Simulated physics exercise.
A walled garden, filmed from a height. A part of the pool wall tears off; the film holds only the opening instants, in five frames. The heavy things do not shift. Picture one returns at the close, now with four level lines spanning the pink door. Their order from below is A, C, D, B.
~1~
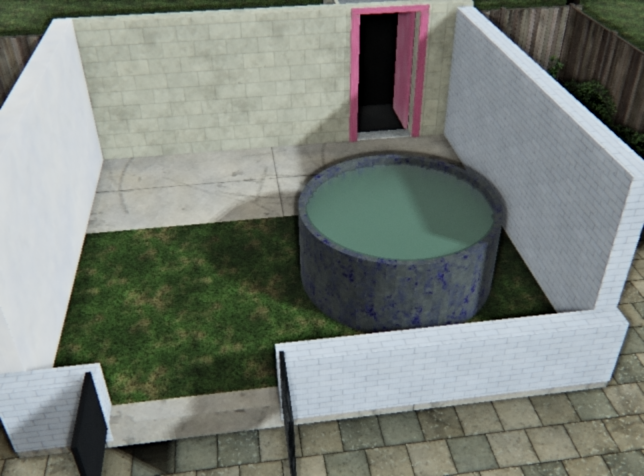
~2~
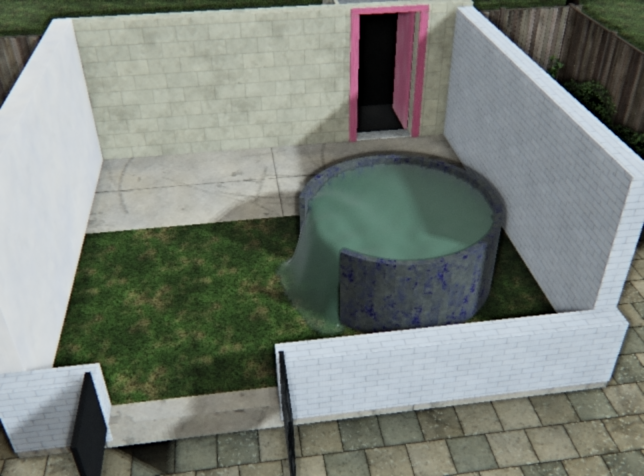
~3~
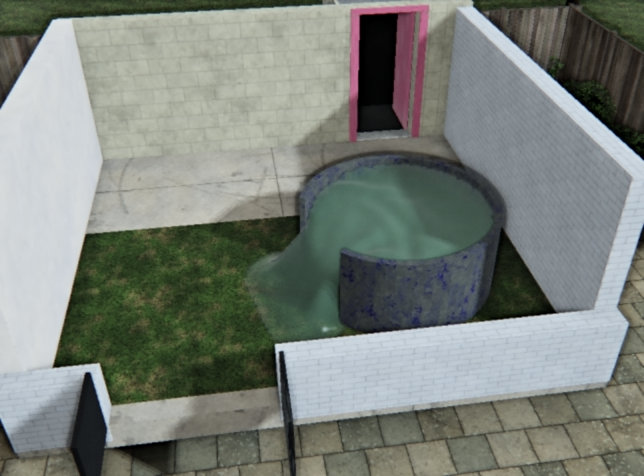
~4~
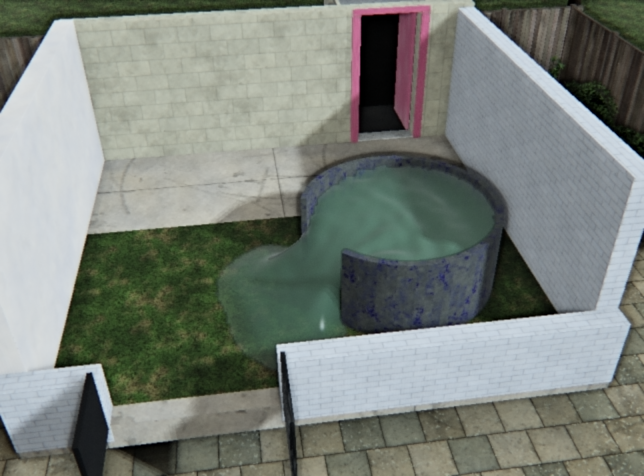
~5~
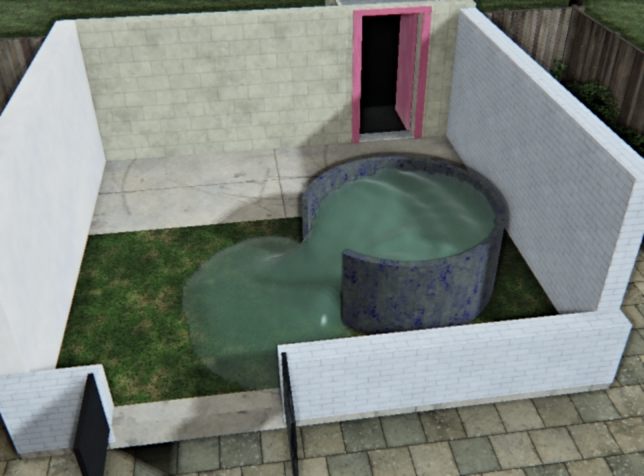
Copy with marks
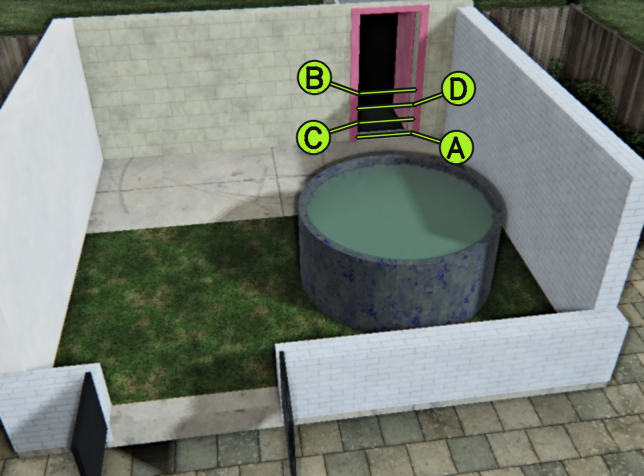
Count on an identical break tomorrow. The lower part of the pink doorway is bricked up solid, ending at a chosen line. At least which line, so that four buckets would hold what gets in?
It is A.
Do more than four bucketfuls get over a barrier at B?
No.
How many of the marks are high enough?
All four.
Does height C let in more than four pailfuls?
No, that is safe.
In lime, A at (384, 135); B at (386, 91); C at (385, 121); D at (386, 106); from the bottom up A, C, D, B.
With A, a splash gets over, under a bucket.
With B, nothing gets over.
With C, nothing gets over.
With D, nothing gets over.
